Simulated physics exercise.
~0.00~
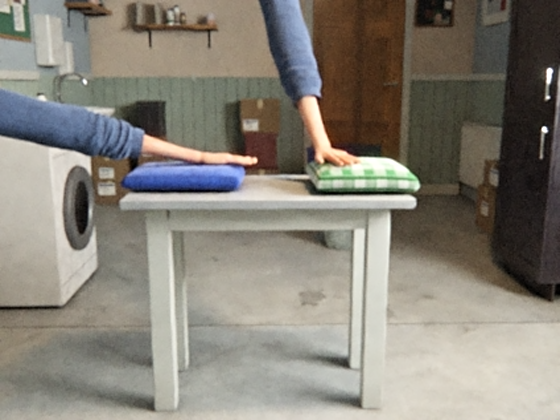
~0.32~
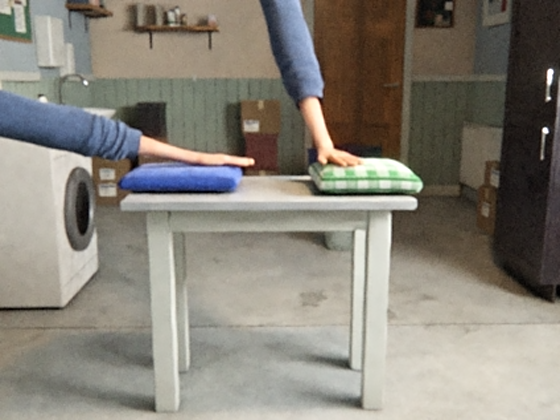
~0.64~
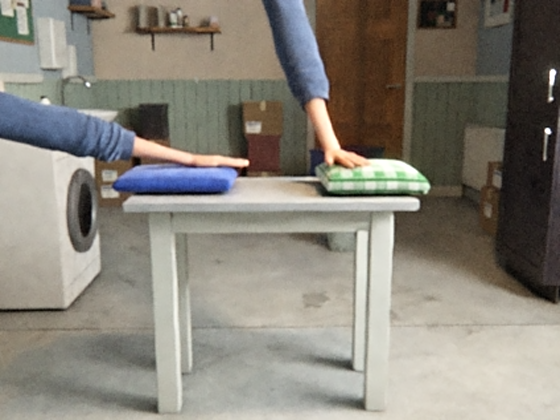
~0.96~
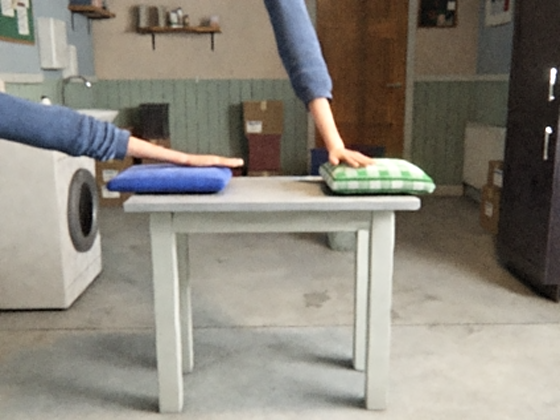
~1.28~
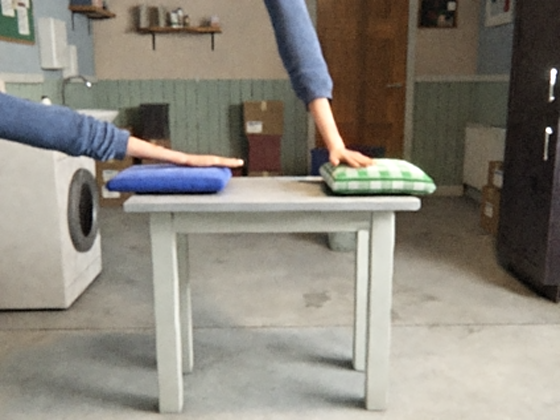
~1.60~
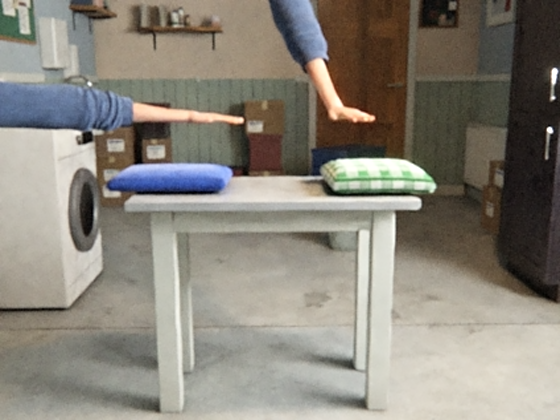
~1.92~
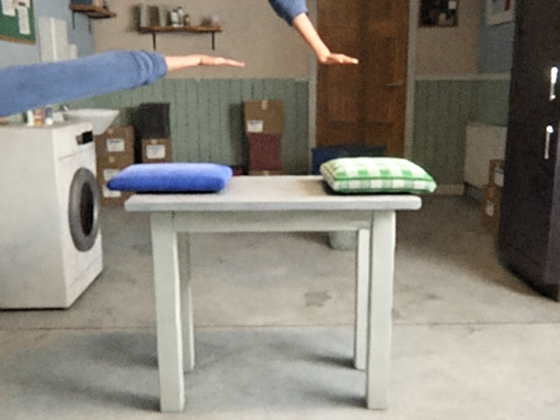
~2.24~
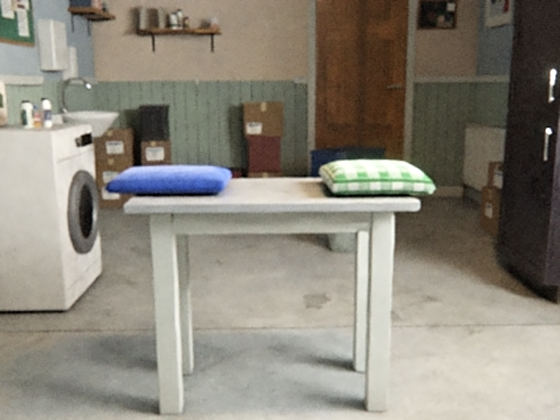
Two hands in blue sleeves press down on a blue pillow and a green checked cushion, which lie near opposite ends of a small table in a room with a washing machine. The hands push them slightly apart, sliding the blue one left and the green one right until each sticks out a little past its end of the tabletop. The hands pause there, still resting on top. Then both lift off, rise and draw away out of view. The pillow and the cushion stay on the table, lying still with their outer edges overhanging.
